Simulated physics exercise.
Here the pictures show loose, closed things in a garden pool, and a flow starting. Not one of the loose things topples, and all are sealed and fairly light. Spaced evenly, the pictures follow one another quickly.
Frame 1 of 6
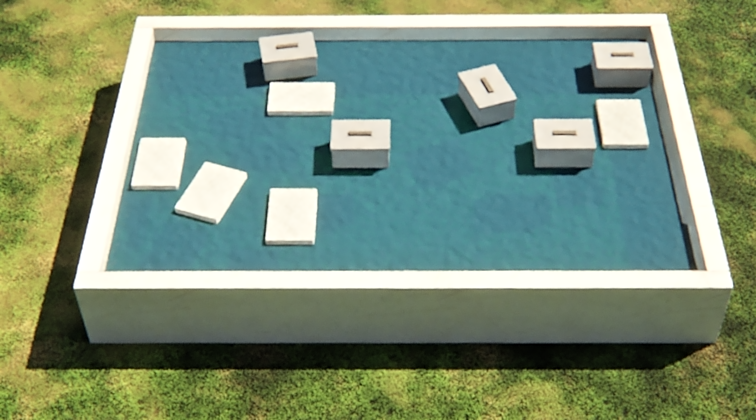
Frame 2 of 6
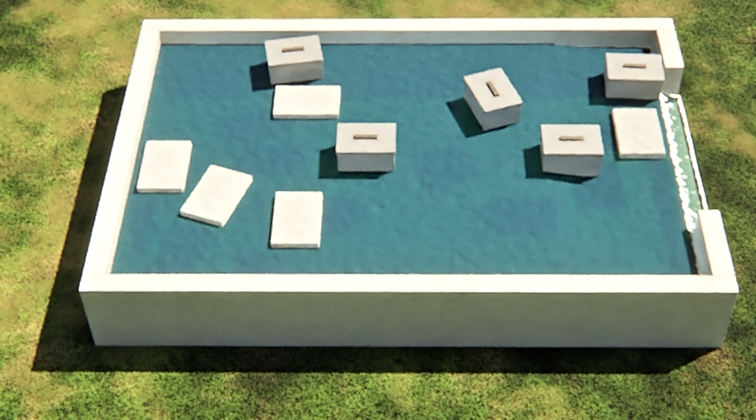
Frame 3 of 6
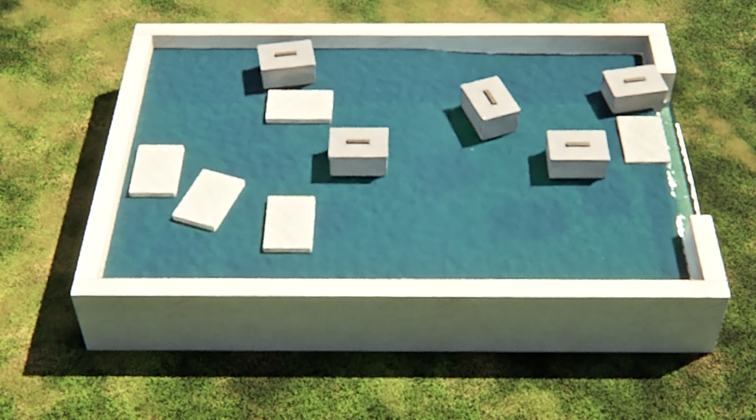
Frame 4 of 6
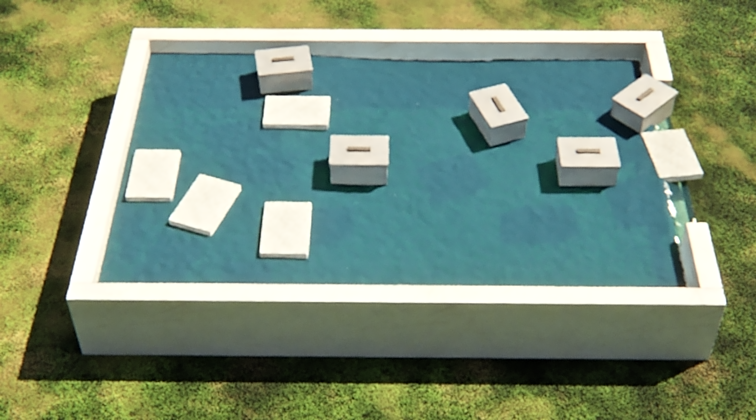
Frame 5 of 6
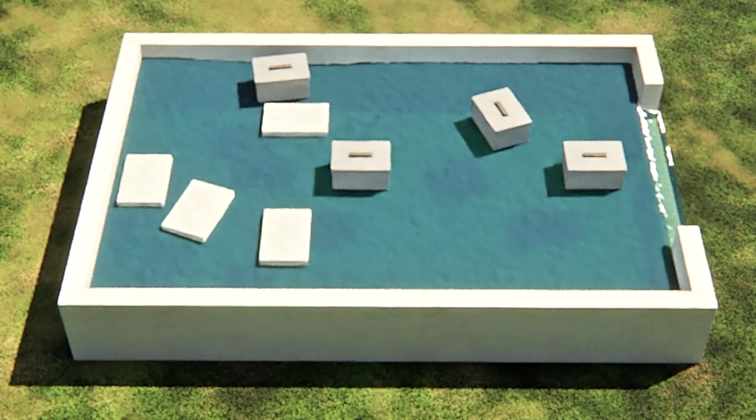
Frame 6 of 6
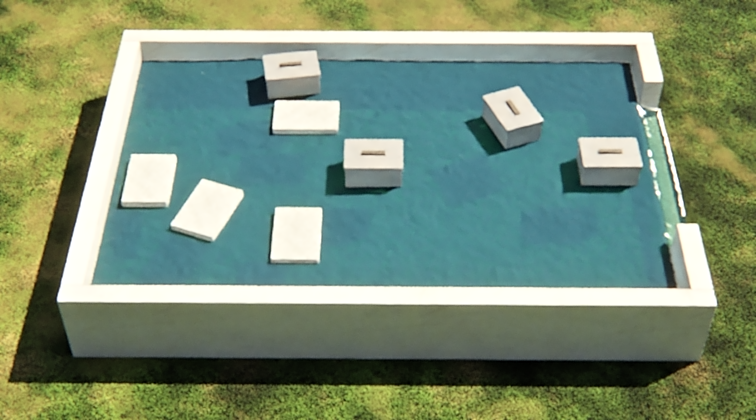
To begin with, pale slotted boxes and flat white slabs float in a walled garden pool. A section of the right wall opens and water streams out, then the nearest box and slab turn and slip out of view through the gap, while the remaining pieces drift slightly to the right.
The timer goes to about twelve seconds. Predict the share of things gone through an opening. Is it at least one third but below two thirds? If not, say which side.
It falls in the central third.
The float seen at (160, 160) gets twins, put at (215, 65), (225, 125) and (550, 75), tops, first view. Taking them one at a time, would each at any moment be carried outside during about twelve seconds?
In order: Never leaves, never leaves, leaves the room.
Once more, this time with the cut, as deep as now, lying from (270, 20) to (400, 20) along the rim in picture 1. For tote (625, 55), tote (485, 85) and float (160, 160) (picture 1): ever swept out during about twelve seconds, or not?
First held back, then flushed away, then held back.
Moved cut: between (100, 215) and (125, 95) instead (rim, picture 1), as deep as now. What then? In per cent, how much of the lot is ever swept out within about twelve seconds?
Result: 40 per cent.
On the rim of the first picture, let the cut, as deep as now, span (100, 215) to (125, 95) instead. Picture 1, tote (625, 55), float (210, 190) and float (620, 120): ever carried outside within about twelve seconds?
Item one: Remains; item two: Leaves; item three: Remains.
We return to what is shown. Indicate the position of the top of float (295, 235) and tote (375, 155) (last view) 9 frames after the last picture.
Estimate - first: (323, 237), second: (415, 159).
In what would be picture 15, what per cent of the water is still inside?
Estimate: About 78 %.
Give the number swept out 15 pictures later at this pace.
I get 4.
A moment on, 2 of 10 are out; 8 afloat.
Next, 3 of 10 are out; 7 afloat.
Later, 4 of 10 are out; 6 afloat.
In the end, 4 of 10 are out; 6 afloat.
